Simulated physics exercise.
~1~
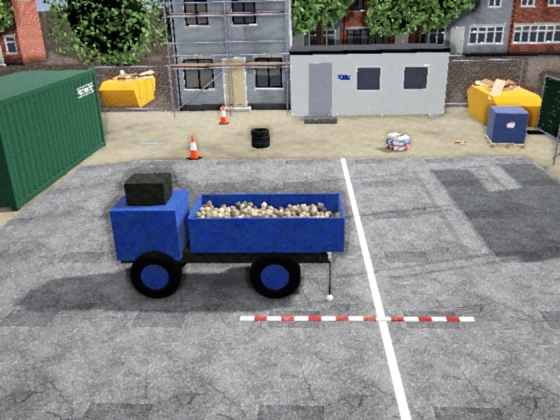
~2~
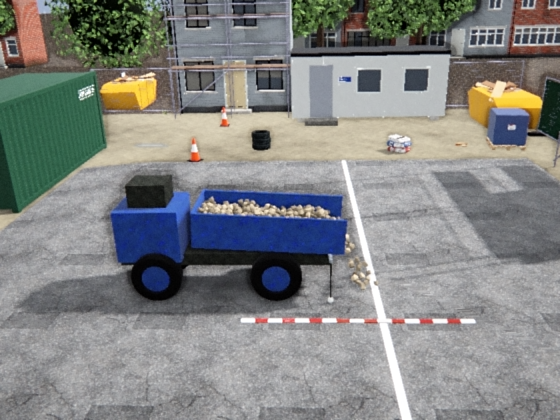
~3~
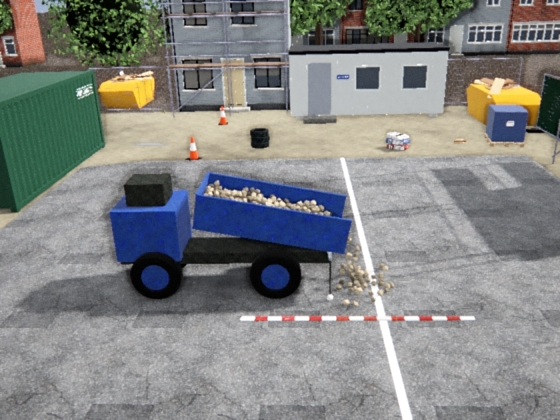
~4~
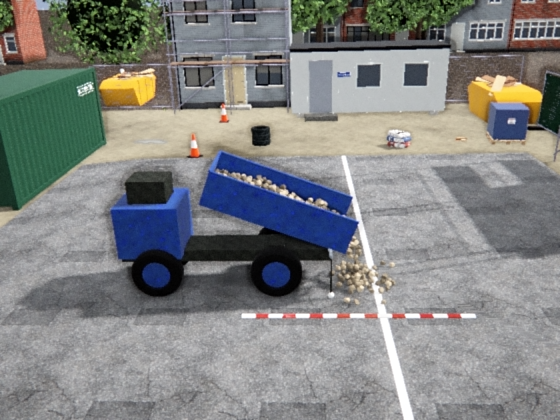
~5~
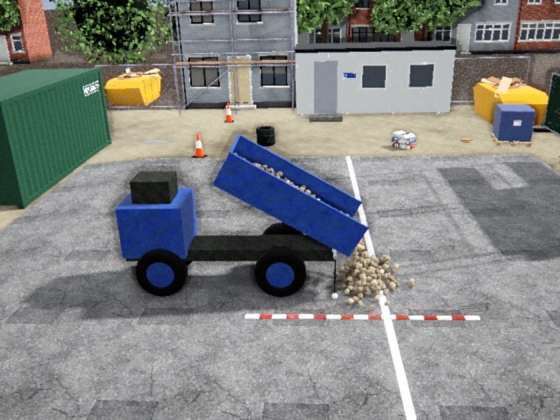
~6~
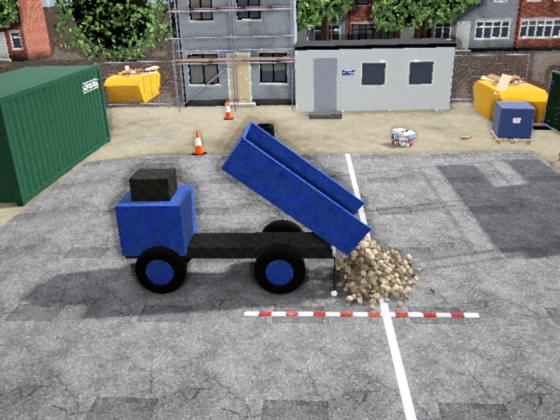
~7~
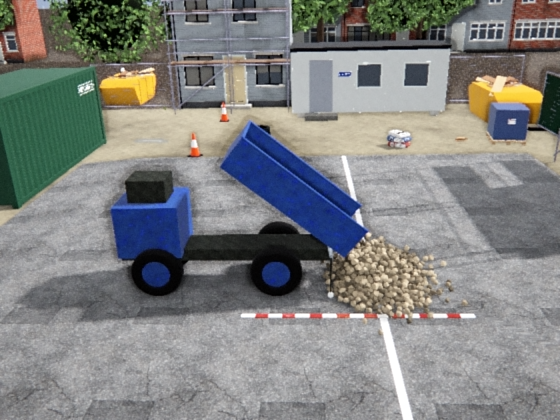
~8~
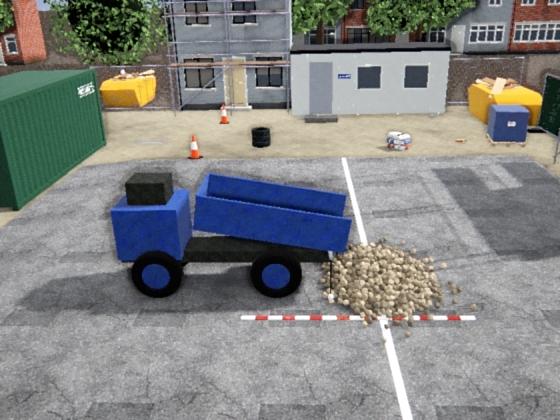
A blue dump truck tilted its loaded bed up, and pale stones slid out the back onto the grey ground, building a heap that spread across the white line, before the emptied bed lowered most of the way and stayed slightly raised.
